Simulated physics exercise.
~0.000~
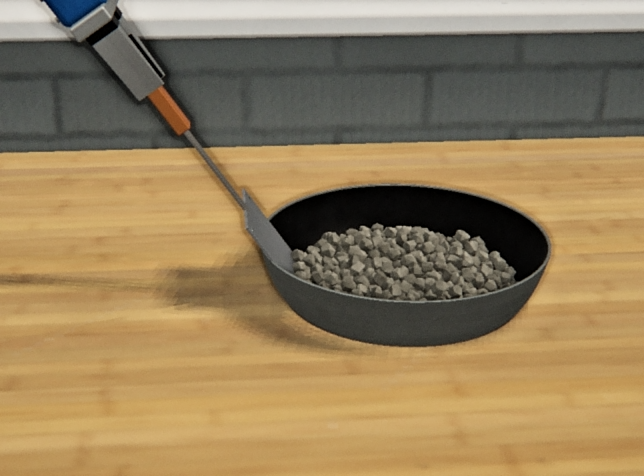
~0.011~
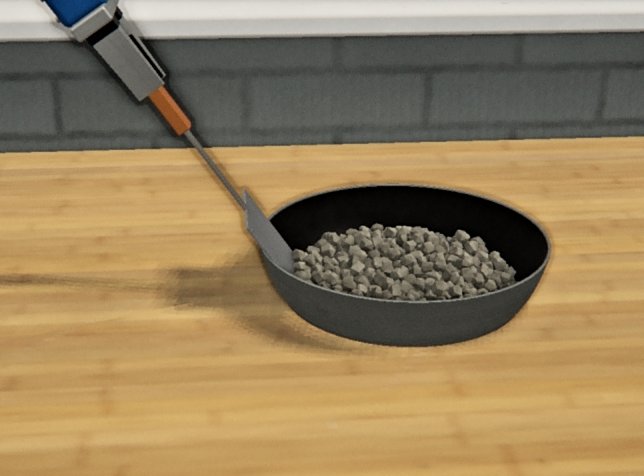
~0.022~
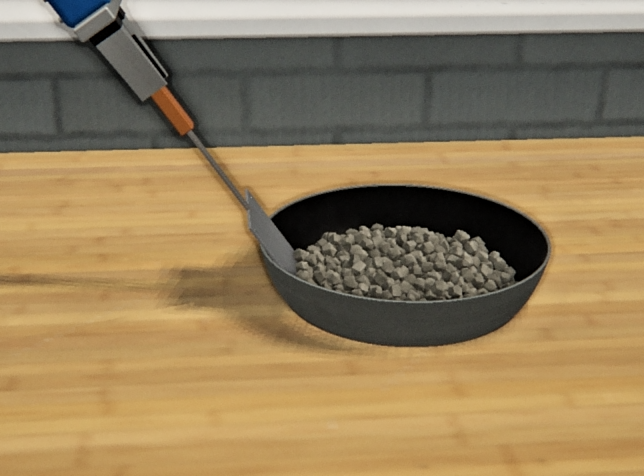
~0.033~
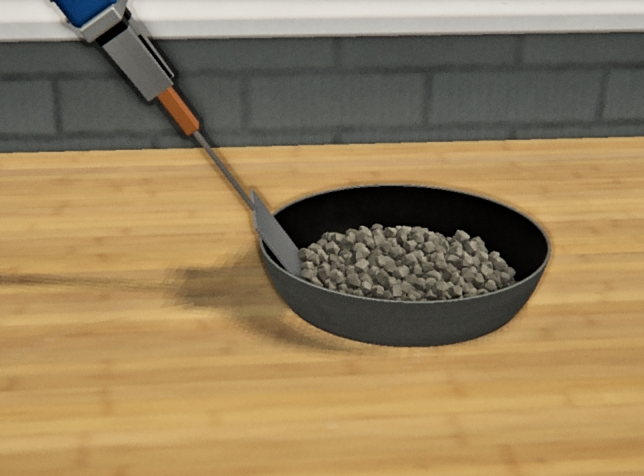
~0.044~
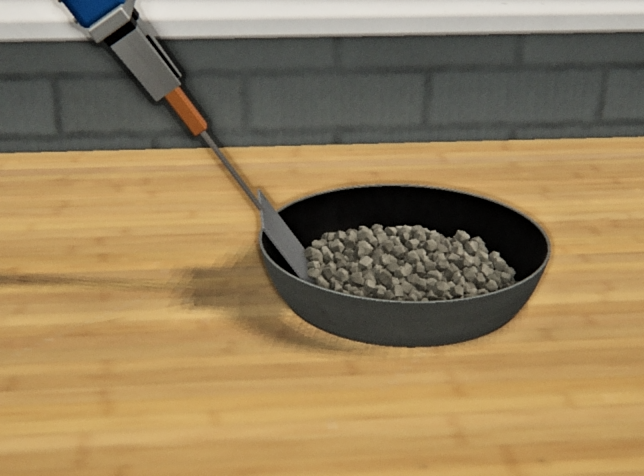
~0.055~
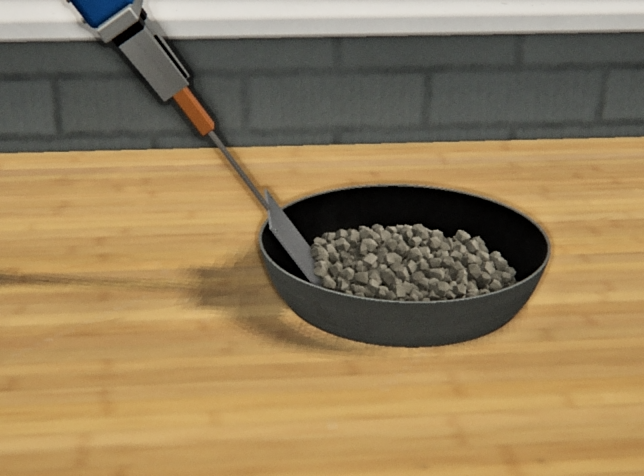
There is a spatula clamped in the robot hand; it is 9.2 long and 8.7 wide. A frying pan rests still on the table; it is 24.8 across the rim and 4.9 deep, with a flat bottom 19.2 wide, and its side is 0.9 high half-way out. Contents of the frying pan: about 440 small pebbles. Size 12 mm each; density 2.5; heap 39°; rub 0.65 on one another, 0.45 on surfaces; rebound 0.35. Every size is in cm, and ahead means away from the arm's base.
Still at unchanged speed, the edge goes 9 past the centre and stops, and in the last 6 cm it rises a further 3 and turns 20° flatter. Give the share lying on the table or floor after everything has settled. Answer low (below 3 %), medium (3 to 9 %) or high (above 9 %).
High.
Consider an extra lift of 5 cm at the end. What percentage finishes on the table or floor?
It comes to near 20 percent.
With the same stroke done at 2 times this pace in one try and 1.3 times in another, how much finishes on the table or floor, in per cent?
Estimates in order: 30 per cent, 20 per cent.
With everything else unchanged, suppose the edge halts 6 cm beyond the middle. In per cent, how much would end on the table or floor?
Estimate: Approx. 0 %.
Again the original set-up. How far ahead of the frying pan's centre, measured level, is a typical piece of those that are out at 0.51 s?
It comes to near 16 cm ahead of the middle.
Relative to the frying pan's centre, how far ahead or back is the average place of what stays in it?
Roughly 5.0 centimetres ahead.
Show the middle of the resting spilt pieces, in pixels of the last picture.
The centre sits at roughly (570, 276).
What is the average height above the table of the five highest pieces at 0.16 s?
They are around 5 cm up.
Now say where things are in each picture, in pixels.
In the first frame, the spatula top edge at (245, 207), sloping 56°; upper third of the load around (399, 265), from x 295 to 515, top at y 230; 443 in the frying pan.
In the second frame, the spatula top edge at (245, 208), sloping 56°; upper third of the load around (399, 265), from x 295 to 515, top at y 230.
In the third frame, the spatula top edge at (248, 208), sloping 56°; upper third of the load around (399, 265), from x 300 to 515, top at y 230.
In the fourth frame, the spatula top edge at (253, 208), sloping 56°; upper third of the load around (395, 263), from x 305 to 515, top at y 230.
In the fifth frame, the spatula top edge at (260, 208), sloping 56°; upper third of the load around (397, 261), from x 305 to 515, top at y 230.
In the sixth frame, the spatula top edge at (268, 208), sloping 56°; upper third of the load around (402, 260), from x 305 to 515, top at y 230; 443 in the frying pan.
After 0.16 s, sloping 56°, highest piece 5 above the table; 443 in the frying pan.
After 0.26 s, sloping 50°, highest piece 8 above the table; 439 in the frying pan, 4 on the blade or in flight.
After 0.51 s, sloping 36°, highest piece 7 above the table; 374 in the frying pan, 63 on the table or floor, 6 on the blade or in flight.
After 1.56 s, sloping 36°, highest piece 7 above the table; 371 in the frying pan, 72 on the table or floor.
In the end, 371 in the frying pan, 72 on the table or floor. That is 16 % on the table or floor.
